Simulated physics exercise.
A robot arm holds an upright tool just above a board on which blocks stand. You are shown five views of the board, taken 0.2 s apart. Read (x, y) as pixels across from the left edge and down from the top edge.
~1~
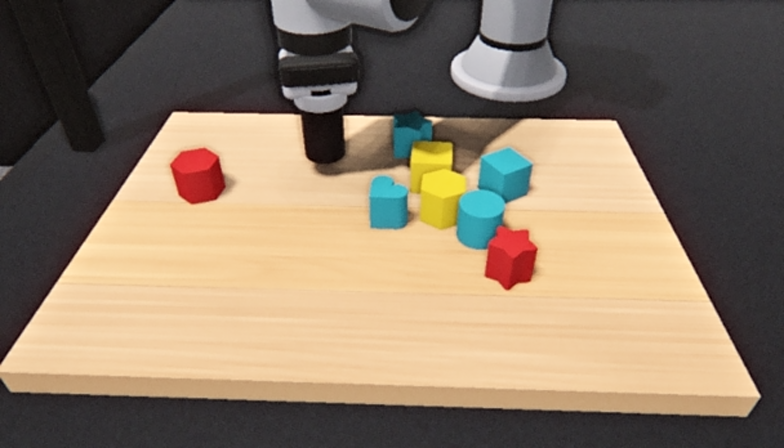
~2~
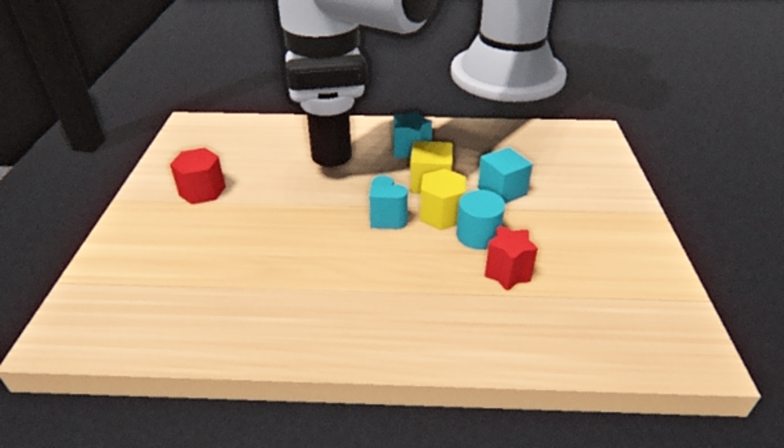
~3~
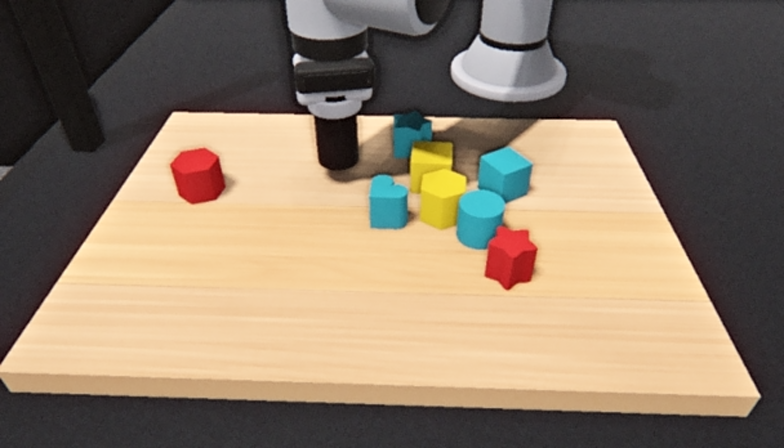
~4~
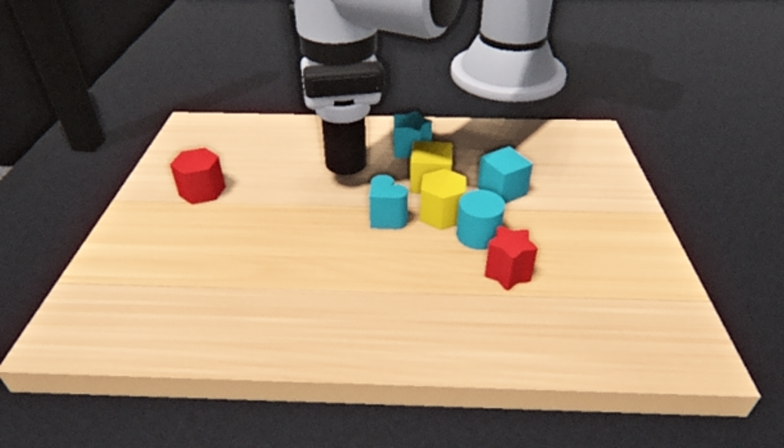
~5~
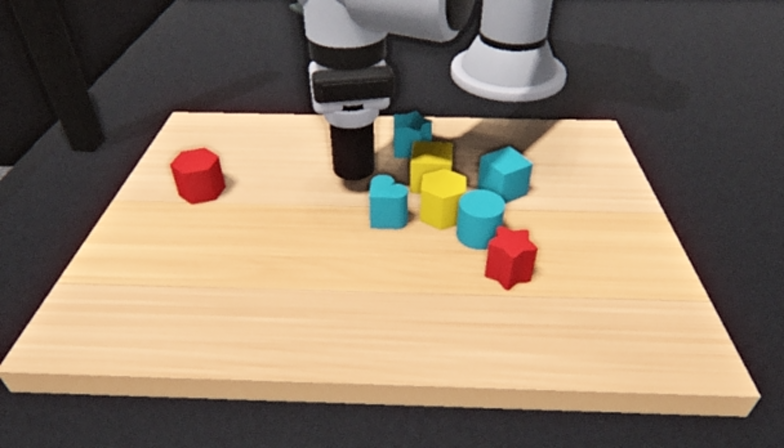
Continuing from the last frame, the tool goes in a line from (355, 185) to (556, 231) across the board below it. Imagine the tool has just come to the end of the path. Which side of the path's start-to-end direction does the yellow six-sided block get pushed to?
Well, taking the path from its start to its end as straight ahead, the yellow six-sided block moves to the left.
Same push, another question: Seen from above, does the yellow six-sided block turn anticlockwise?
I'd say yes.
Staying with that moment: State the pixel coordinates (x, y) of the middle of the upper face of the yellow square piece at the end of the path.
Its top centre is at about (457, 151).
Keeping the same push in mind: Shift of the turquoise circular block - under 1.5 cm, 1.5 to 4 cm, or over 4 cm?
It slides well over 4 cm.
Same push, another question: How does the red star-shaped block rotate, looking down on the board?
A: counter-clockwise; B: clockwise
That would be B.
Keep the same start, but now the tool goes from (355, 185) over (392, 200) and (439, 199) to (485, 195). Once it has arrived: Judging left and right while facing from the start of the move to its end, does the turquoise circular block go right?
Final answer: Yes.
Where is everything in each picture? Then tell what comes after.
Tool tip (325, 154); block tops, yellow square piece (432, 152); yellow six-sided block (444, 183); turquoise circular block (482, 203); red star-shaped block (513, 240), in the first picture.
Tool (332, 156); blocks unchanged, in the second picture.
Tool (339, 160); blocks unchanged, in the third picture.
Tool (346, 164); blocks unchanged, in the fourth picture.
Tool (354, 169); yellow square piece (432, 152); yellow six-sided block (444, 183); turquoise circular block (482, 203); red star-shaped block (513, 240), in the fifth picture.
What follows on the original path. One third of the way, tool (418, 184); yellow square piece (448, 152), turned 40° anticlockwise; yellow six-sided block (457, 186); turquoise circular block (492, 207).
Two thirds of the way, tool (487, 199); yellow square piece (457, 151), turned 70° anticlockwise; yellow six-sided block (535, 196), turned 25° anticlockwise; turquoise circular block (546, 226); red star-shaped block (519, 247), turned 25° clockwise.
At the end, tool (560, 215); yellow square piece (457, 151), turned 70° anticlockwise; yellow six-sided block (612, 209), turned 35° anticlockwise; turquoise circular block (552, 229); red star-shaped block (519, 247), turned 25° clockwise.
